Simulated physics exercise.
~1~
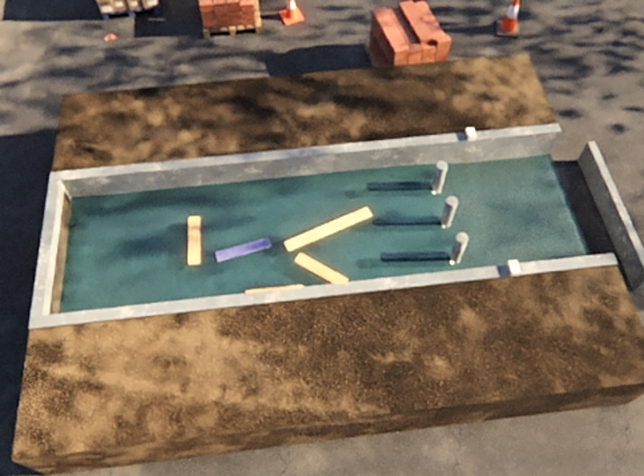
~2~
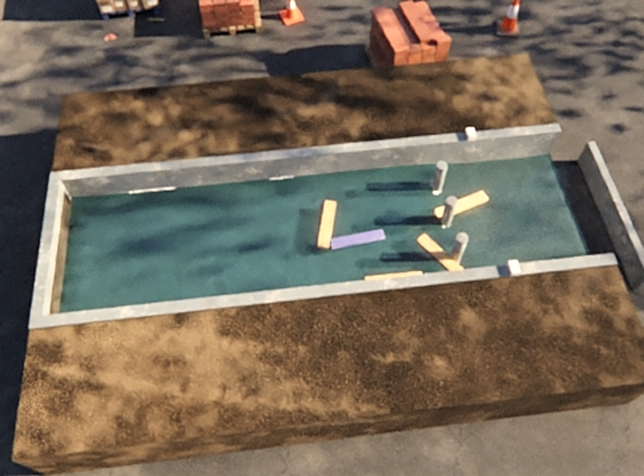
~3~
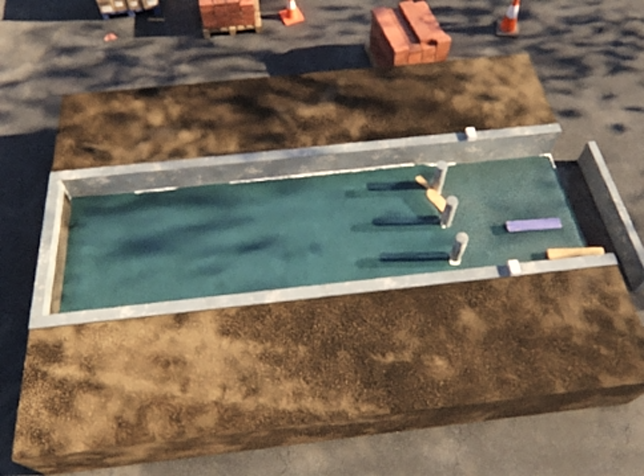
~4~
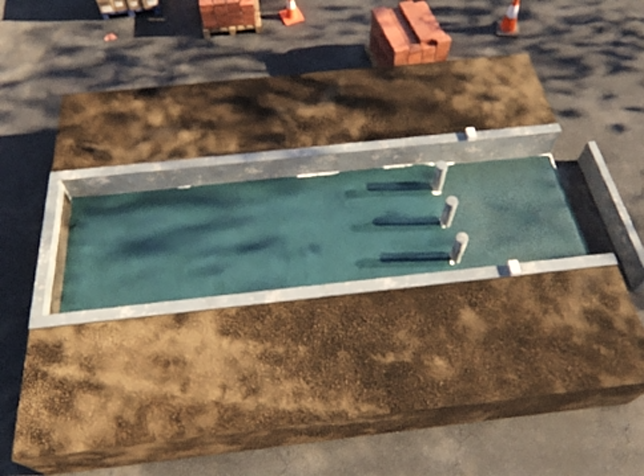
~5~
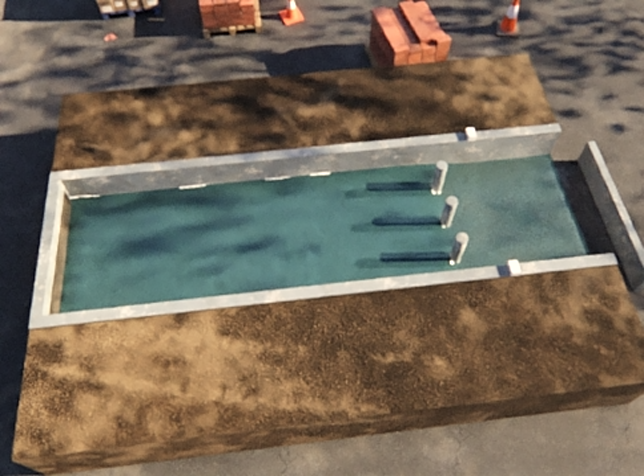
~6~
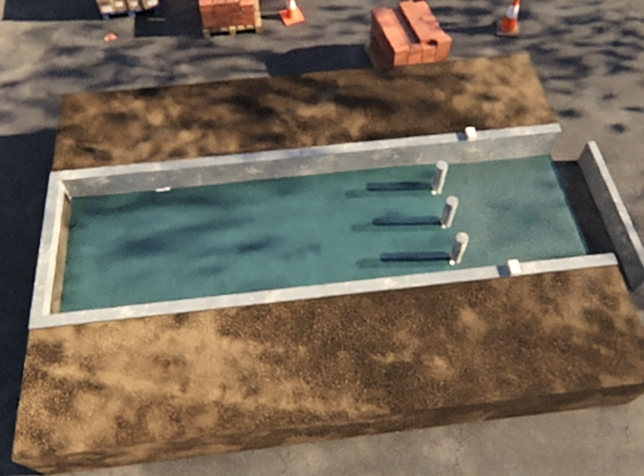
A long concrete-walled channel of green water cuts through a block of brown earth, seen from above on a shadow-dappled paved yard with red bricks and orange cones behind. Three pale posts stand toward its right end, near white marks on the banks, while a blue board and several yellow planks float left of them. The pieces drift right, and some yellow planks reach the posts. The blue board passes the posts and the marks, with one yellow plank near the right end and another by the upper posts. Finally all are gone, leaving open water around the posts.
